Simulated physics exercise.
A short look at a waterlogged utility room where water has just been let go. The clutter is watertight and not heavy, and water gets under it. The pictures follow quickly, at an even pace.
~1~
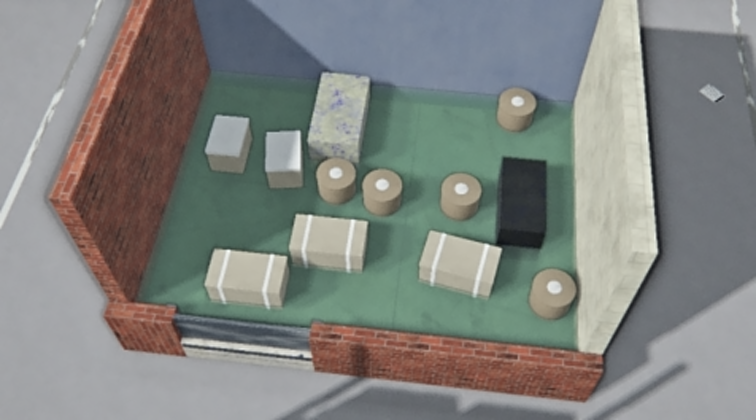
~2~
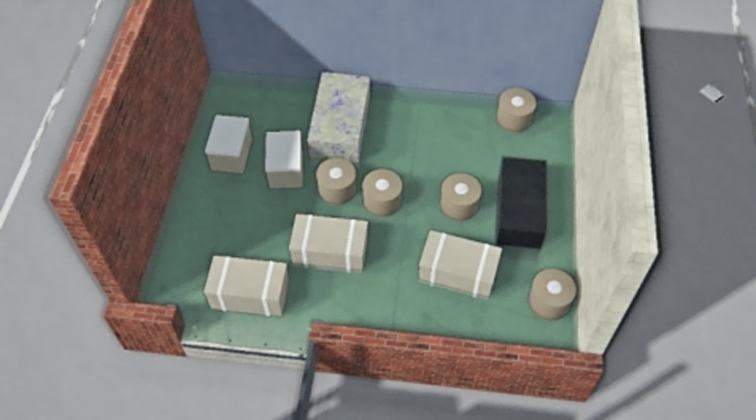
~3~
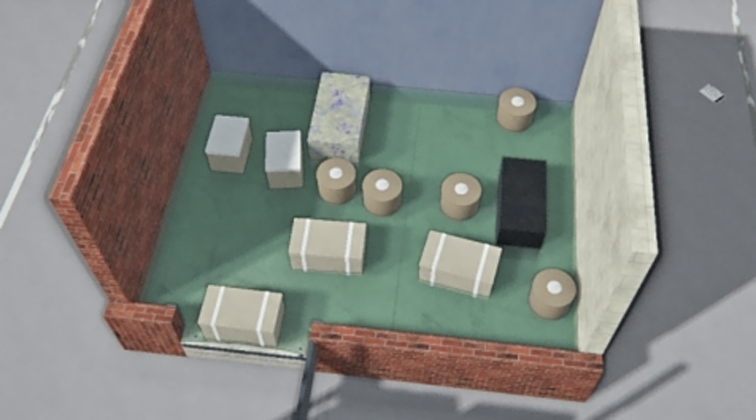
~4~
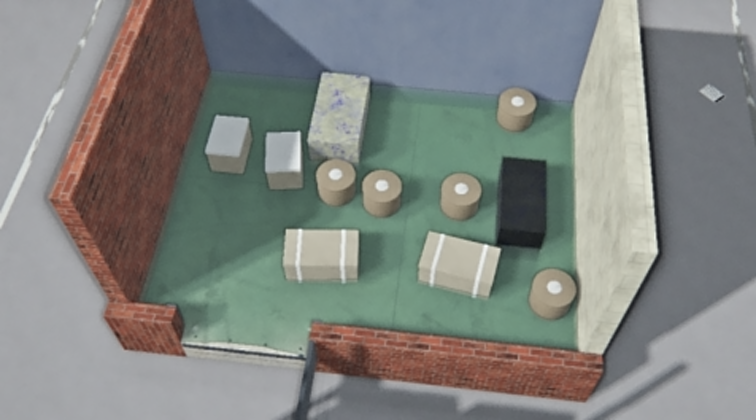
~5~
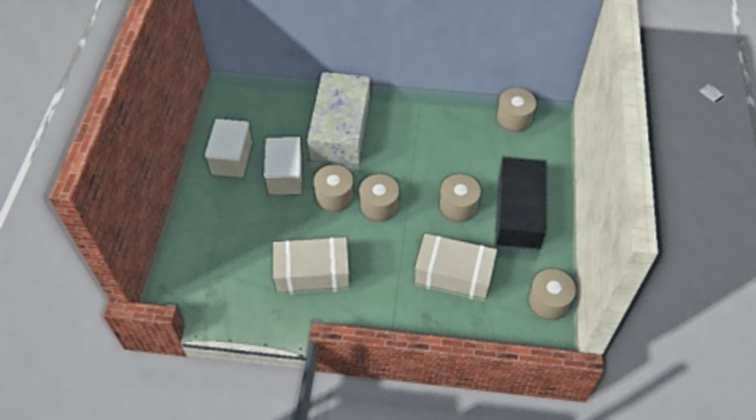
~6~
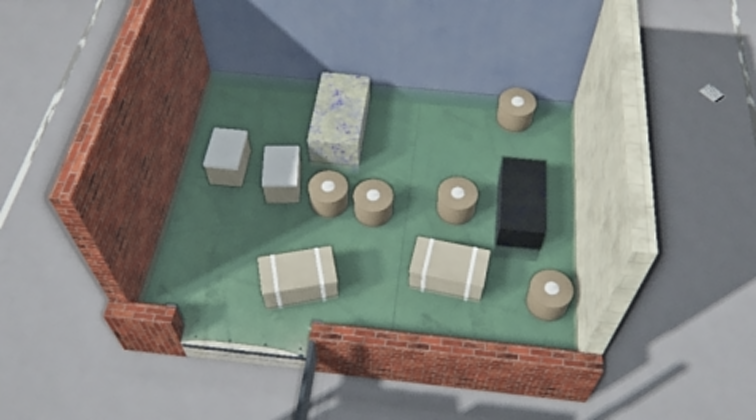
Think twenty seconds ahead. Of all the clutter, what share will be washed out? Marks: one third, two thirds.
Share: Two thirds or more.
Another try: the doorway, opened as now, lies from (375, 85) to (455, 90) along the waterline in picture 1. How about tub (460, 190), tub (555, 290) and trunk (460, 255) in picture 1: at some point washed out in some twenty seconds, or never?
In turn: Yes, left behind, gone.
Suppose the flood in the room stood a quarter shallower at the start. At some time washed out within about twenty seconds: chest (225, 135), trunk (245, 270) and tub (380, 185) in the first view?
In turn: Out, through, carried outside.
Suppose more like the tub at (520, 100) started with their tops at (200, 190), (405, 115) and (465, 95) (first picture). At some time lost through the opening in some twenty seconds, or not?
As listed: Yes, gone, stays.
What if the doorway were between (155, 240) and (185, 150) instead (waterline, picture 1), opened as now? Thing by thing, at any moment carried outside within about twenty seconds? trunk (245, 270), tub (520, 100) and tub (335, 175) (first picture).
As listed: Through, still in, through.
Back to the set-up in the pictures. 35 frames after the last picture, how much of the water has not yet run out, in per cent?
I make it 42 per cent.
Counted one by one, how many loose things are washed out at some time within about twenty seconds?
It comes to 8.
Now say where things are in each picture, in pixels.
In the first frame, a trunk at (329, 235), afloat; a chest at (283, 150), afloat; 0 of 10 have shifted.
In the second frame, a trunk at (329, 235), afloat; a chest at (283, 150) floats; 1 of 10 have shifted.
In the third frame, a trunk at (328, 238) floats, close to its start; a chest at (283, 150), afloat; 1 of 10 have shifted.
In the fourth frame, a trunk at (321, 247), afloat, close to its start; a chest at (283, 150), afloat; 2 of 10 have shifted.
In the fifth frame, a trunk at (310, 257), afloat, a stride from its start; a chest at (282, 156), afloat, close to its start; 6 of 10 have shifted.
In the sixth frame, a trunk at (297, 269), afloat, a stride from its start; a chest at (281, 165) floats, close to its start; 8 of 10 have shifted.
A moment on, 2 of 10 are out; 8 afloat.
Next, 5 of 10 are out; 5 afloat.
Later, 8 of 10 are out; 2 afloat.
In the end, 8 of 10 are out; 2 afloat.
